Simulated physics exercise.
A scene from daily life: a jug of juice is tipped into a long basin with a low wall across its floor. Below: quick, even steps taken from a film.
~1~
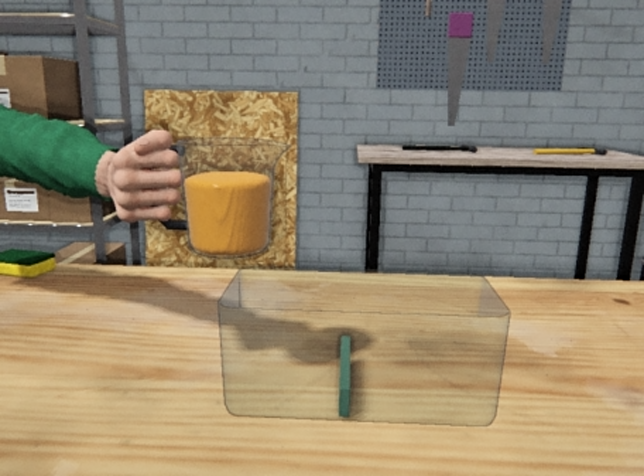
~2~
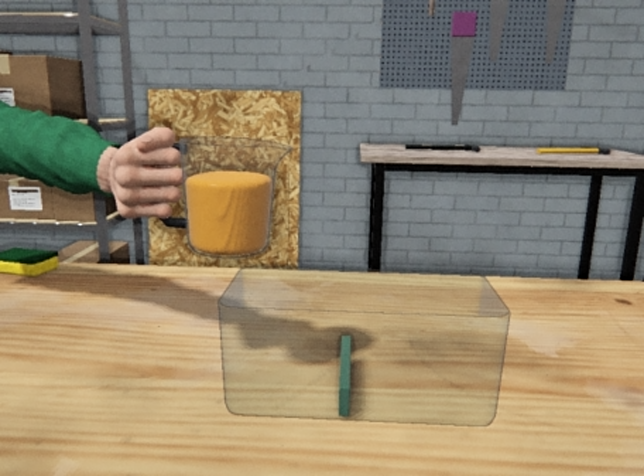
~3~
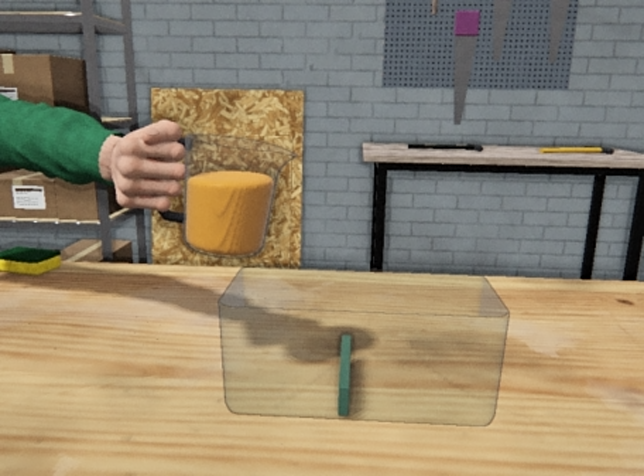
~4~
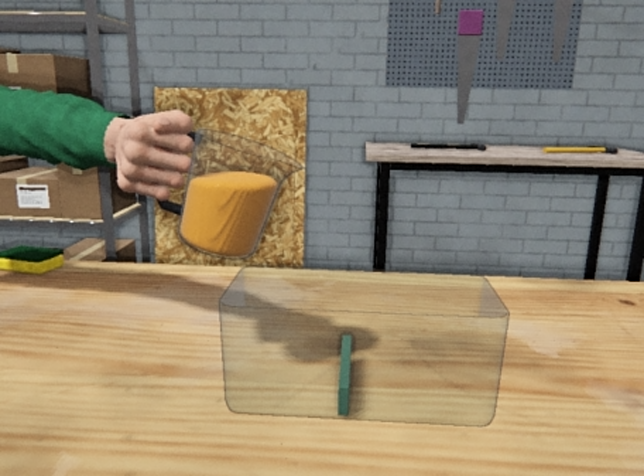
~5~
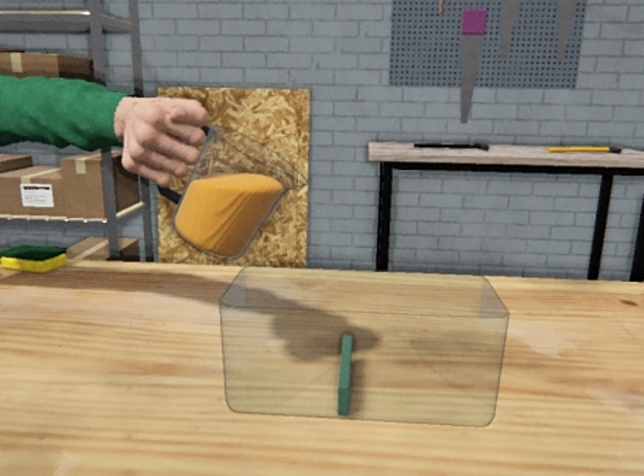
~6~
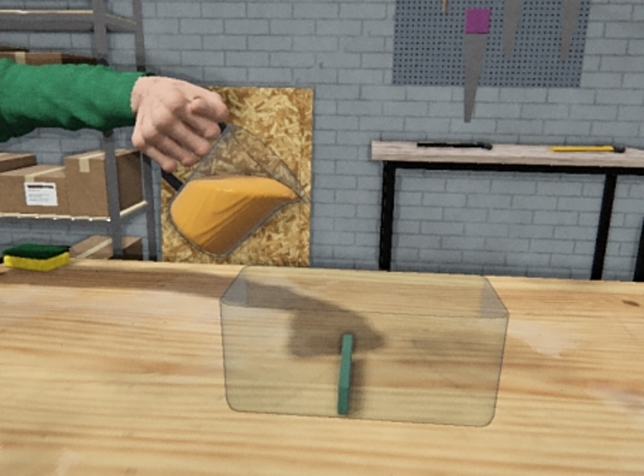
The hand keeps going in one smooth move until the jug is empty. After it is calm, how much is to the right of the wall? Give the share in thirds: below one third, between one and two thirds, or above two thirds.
I'd put the amount right of the wall under the one-third mark.
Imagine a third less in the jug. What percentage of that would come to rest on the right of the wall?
Estimated share: Close to 10 per cent.
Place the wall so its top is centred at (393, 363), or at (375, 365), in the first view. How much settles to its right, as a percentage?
Try 1: About 10 percent; try 2: About 10 percent.
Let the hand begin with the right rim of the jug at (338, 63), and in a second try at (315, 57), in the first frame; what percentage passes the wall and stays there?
85 %, 90 %.
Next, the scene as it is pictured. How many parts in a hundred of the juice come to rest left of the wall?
Close to 80 in a hundred.
A moment on, the tilt is 98° and 60 per cent is still to pour, 18 is left of the wall and 3 right of it.
Next, the tilt is 103° and 16 per cent is still to pour, 63 is left of the wall and 12 right of it.
Then the tilt is 103° and 3 per cent is still to pour, 76 is left of the wall and 18 right of it.
Later the tilt is 103° and 0 per cent is still to pour, 79 is left of the wall and 20 right of it.
In the end 78 per cent lies left of the wall, 21 right of it and 1 outside.
